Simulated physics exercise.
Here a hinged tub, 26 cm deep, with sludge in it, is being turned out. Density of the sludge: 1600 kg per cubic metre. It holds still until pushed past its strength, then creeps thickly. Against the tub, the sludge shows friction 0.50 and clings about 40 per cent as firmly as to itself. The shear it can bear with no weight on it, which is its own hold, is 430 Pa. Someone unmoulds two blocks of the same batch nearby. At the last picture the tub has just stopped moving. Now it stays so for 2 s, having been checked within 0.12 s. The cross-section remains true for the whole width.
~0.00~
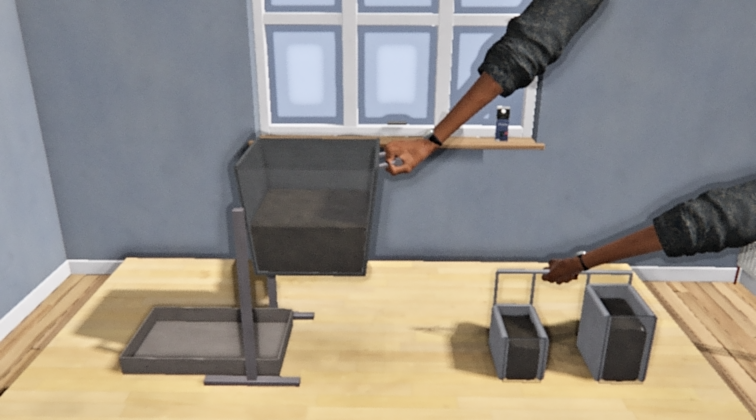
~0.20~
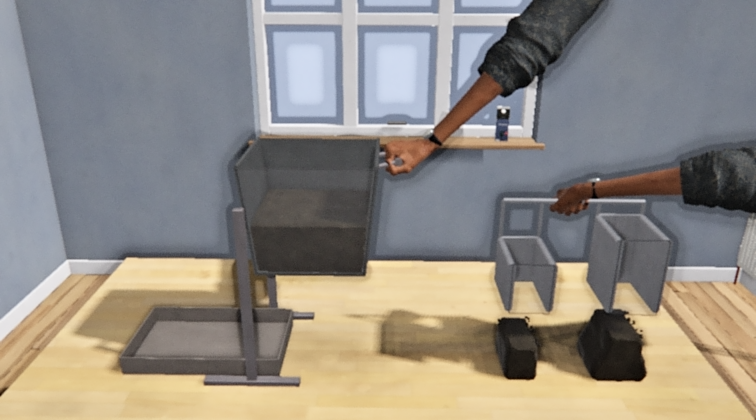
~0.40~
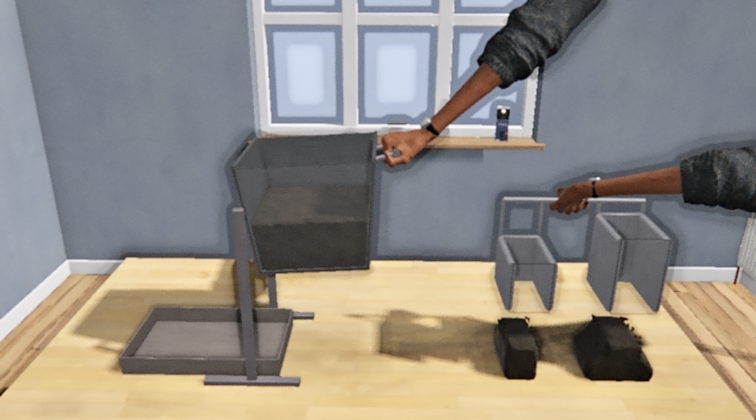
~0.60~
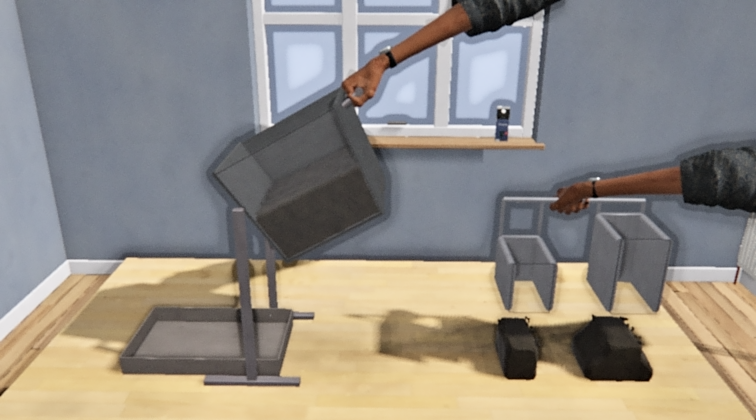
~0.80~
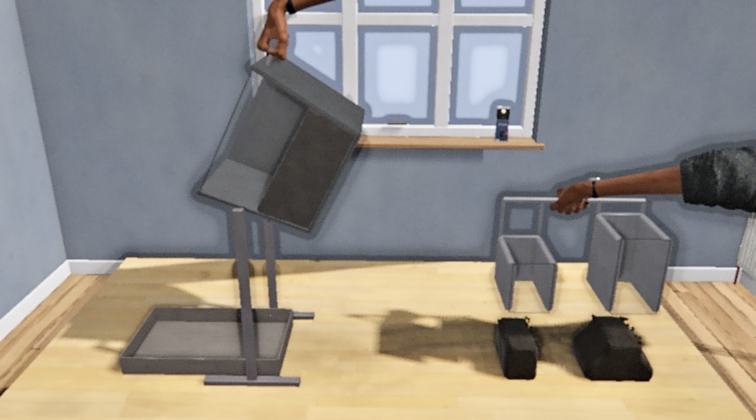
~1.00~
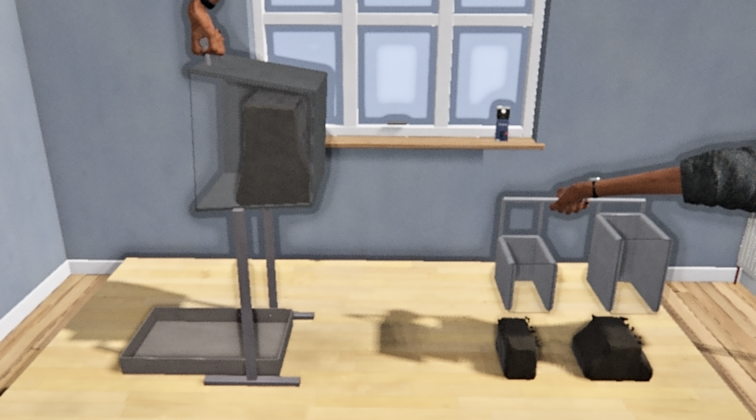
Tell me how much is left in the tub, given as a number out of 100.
It should be close to 59 out of 100.
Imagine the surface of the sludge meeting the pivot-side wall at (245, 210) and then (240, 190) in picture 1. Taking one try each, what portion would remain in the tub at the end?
About 45 % and then about 35 %.
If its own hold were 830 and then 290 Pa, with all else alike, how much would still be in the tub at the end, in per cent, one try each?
90 in a hundred, followed by 50 in a hundred.
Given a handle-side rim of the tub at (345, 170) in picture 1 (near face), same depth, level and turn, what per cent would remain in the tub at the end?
In that case close to 95 %.
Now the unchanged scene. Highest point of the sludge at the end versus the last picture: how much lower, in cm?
14 cm or so.
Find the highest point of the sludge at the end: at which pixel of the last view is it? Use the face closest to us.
Roughly at pixel (279, 170).
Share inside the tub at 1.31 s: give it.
About 70 %.
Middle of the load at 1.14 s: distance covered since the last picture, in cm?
It has gone close to 7 cm.
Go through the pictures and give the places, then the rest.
The first frame shows handle-side rim at (374, 169), tilt 0 degrees; top of the sludge at (255, 225); blocks stand 10 cm, 16 cm (left to right).
The second frame shows handle-side rim at (374, 169), tilt 0 degrees; top of the sludge at (255, 225); blocks stand 10 cm, 13 cm (left to right).
The third frame shows handle-side rim at (371, 161), tilt 3 degrees; top of the sludge at (362, 220); blocks stand 10.0 cm, 11 cm (left to right).
The fourth frame shows handle-side rim at (332, 108), tilt 29 degrees; top of the sludge at (355, 169); blocks stand 10.0 cm, 11 cm (left to right).
The fifth frame shows handle-side rim at (251, 70), tilt 63 degrees; top of the sludge at (313, 111); blocks stand 10.0 cm, 11 cm (left to right).
The sixth frame shows handle-side rim at (189, 73), tilt 87 degrees; top of the sludge at (259, 106); blocks stand 10.0 cm, 11 cm (left to right).
After 1.14 s, the tub is at 87 degrees and holds 99 %.
After 1.31 s, the tub is at 87 degrees and holds 69 %.
After 1.48 s, the tub is at 87 degrees and holds 59 %.
After 1.65 s, the tub is at 87 degrees and holds 59 %.
After 3.00 s, at the end, the tub is at 87 degrees and holds 59 %.
